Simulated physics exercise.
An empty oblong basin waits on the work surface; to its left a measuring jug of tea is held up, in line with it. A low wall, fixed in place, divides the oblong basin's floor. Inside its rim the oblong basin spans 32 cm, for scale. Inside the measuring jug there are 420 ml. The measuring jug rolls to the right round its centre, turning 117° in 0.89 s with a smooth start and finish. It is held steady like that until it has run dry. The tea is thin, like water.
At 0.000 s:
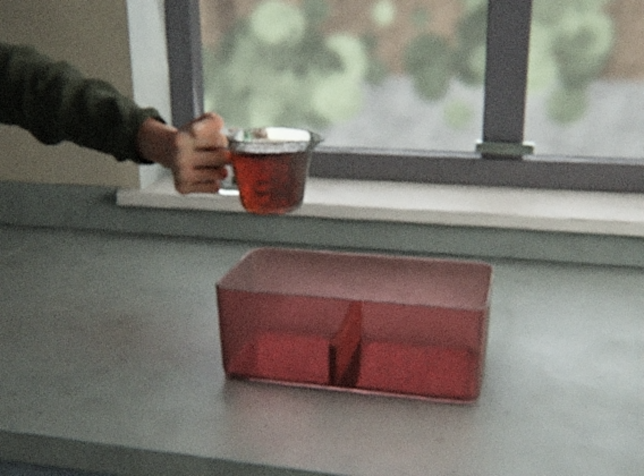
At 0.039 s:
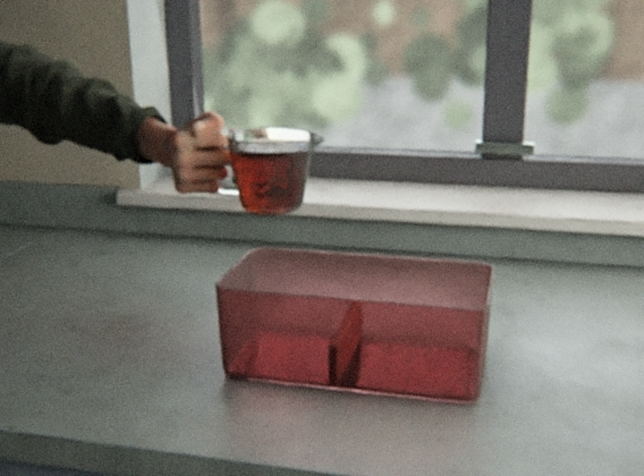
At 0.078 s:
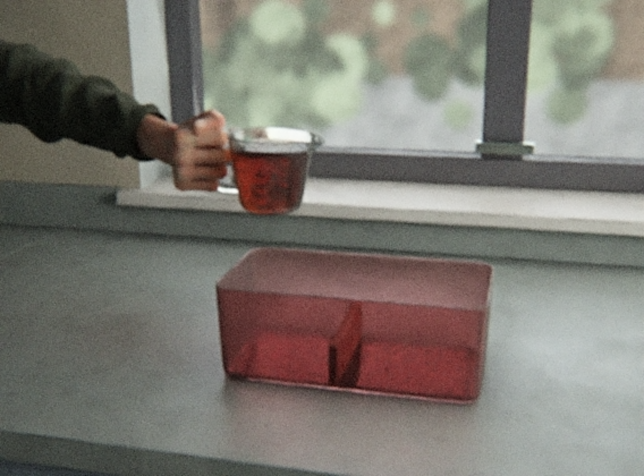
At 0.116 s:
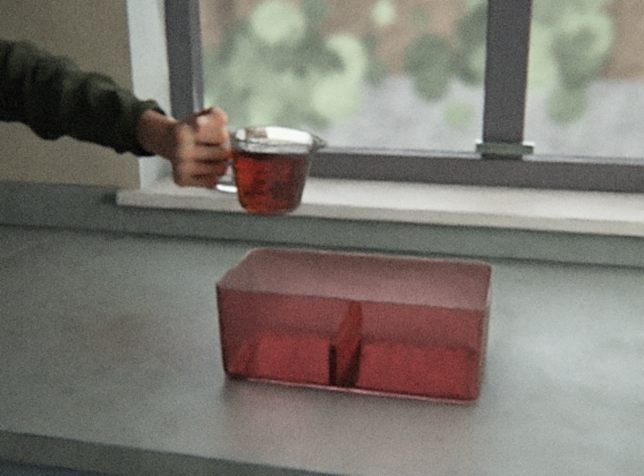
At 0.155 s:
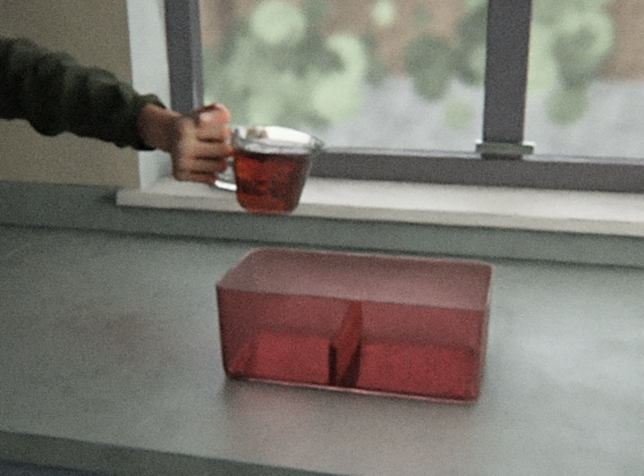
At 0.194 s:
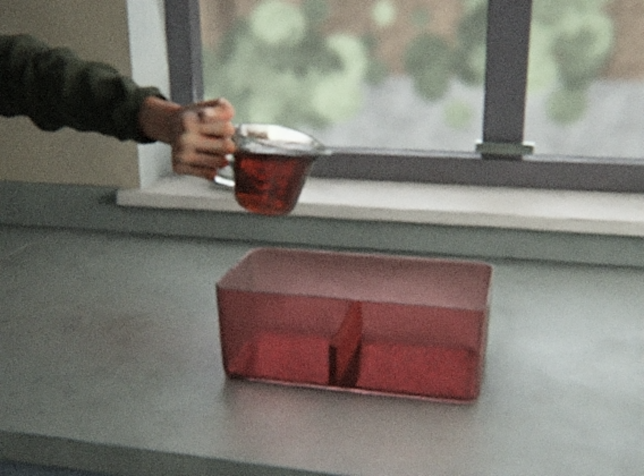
On a grey countertop in front of a dark-framed window with blurred greenery outside, the view looks slightly down from the front. A translucent red oblong basin with a low wall dividing its floor sits empty, while a hand in a dark green sleeve holds a clear jug of reddish-brown tea above its left side. The hand gradually tilts the jug a little to the right, and the camera stays still.
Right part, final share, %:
75 %.
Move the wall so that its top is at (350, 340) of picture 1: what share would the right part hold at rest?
Roughly 70 %.
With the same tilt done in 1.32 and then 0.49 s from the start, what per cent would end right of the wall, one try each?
80 and 50 %.
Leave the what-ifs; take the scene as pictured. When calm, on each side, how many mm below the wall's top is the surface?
Some 48 mm on the left and 42 mm on the right.
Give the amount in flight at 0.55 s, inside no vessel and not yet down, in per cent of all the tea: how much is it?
At that moment, about 28 percent.
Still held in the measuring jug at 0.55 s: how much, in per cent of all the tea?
Close to 56 in a hundred.
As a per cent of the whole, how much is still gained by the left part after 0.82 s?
That amounts to roughly 7 per cent of the whole.
After 0.55 s the tilt is 80° and 55 per cent is still to pour, 0 is left of the wall and 17 right of it.
After 0.82 s the tilt is 115° and 3 per cent is still to pour, 17 is left of the wall and 73 right of it.
After 1.09 s the tilt is 117° and 0 per cent is still to pour, 25 is left of the wall and 75 right of it.
After 1.39 s the tilt is 117° and 0 per cent is still to pour, 25 is left of the wall and 75 right of it.
In the end 25 per cent lies left of the wall, 75 right of it and 1 outside.
